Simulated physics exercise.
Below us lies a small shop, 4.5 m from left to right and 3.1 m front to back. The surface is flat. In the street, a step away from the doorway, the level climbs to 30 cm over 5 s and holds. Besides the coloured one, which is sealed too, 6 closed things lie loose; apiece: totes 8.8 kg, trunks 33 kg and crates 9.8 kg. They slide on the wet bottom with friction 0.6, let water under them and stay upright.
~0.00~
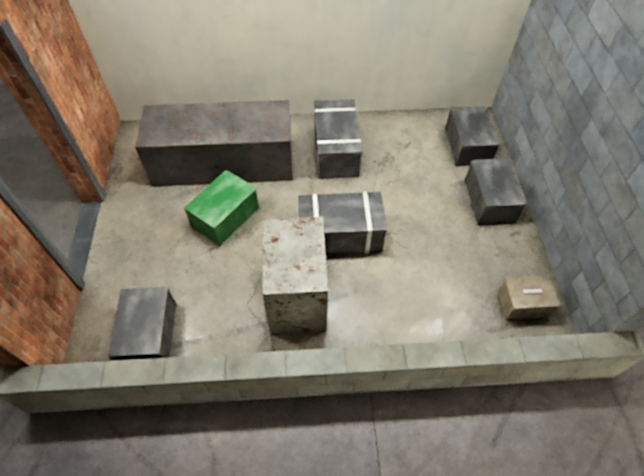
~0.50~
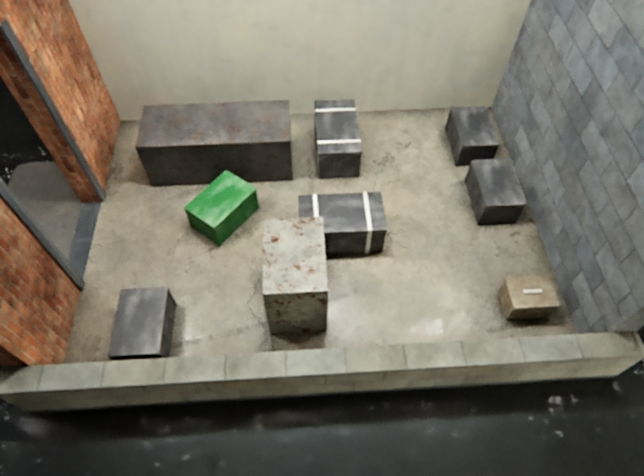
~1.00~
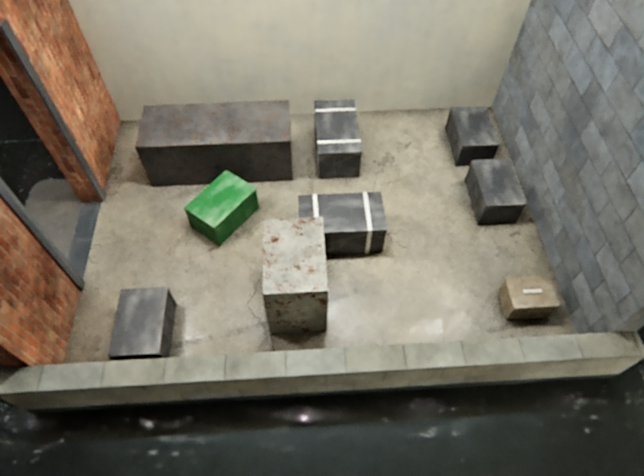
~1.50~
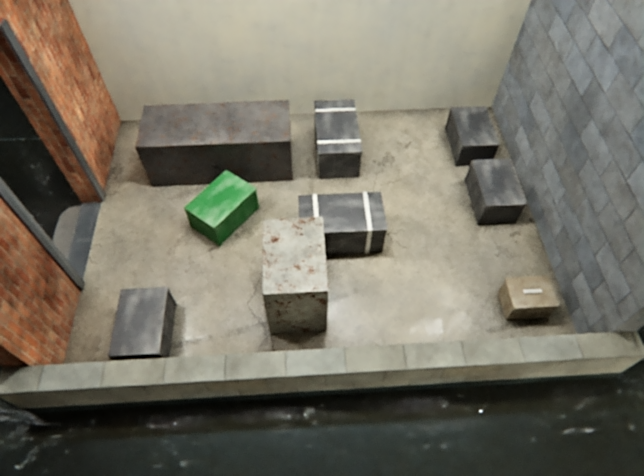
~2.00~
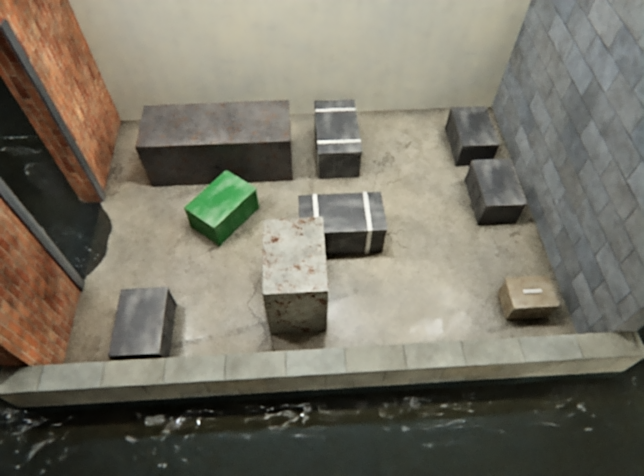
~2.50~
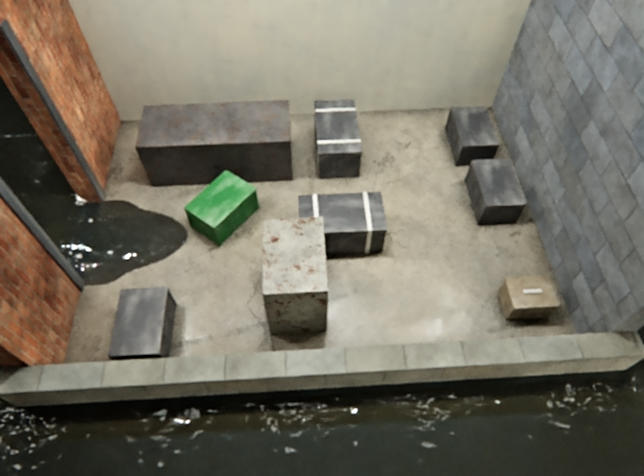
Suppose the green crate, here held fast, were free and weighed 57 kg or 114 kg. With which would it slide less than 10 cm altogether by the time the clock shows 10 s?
For it, only the larger load is enough.
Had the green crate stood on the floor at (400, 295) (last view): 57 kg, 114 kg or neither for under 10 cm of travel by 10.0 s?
The smaller is enough.
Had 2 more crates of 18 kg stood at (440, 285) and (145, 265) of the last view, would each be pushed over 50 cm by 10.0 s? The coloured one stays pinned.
In turn: Under, over.
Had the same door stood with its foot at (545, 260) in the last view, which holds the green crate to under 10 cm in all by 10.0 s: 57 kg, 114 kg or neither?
Then the lower weight is enough.
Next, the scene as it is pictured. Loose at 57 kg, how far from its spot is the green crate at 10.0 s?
About 140 cm.
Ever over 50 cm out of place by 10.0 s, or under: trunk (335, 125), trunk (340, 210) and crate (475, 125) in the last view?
In turn: Short of it, under, less.
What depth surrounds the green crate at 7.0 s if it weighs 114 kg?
Roughly 15 cm.
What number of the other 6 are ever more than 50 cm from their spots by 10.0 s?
I count 2.
After 3.5 s the green crate would be 0 cm from its start with 57 kg and 0 cm from its start with 114 kg; 5 cm of water round it then.
After 4.5 s the green crate would be 0 cm from its start with 57 kg and 0 cm from its start with 114 kg; 10 cm of water round it then.
After 7.0 s the green crate would be 33 cm from its start with 57 kg and 0 cm from its start with 114 kg; 15 cm of water round it then.
After 10.0 s the green crate would be 135 cm from its start with 57 kg and 0 cm from its start with 114 kg; 19 cm of water round it then.
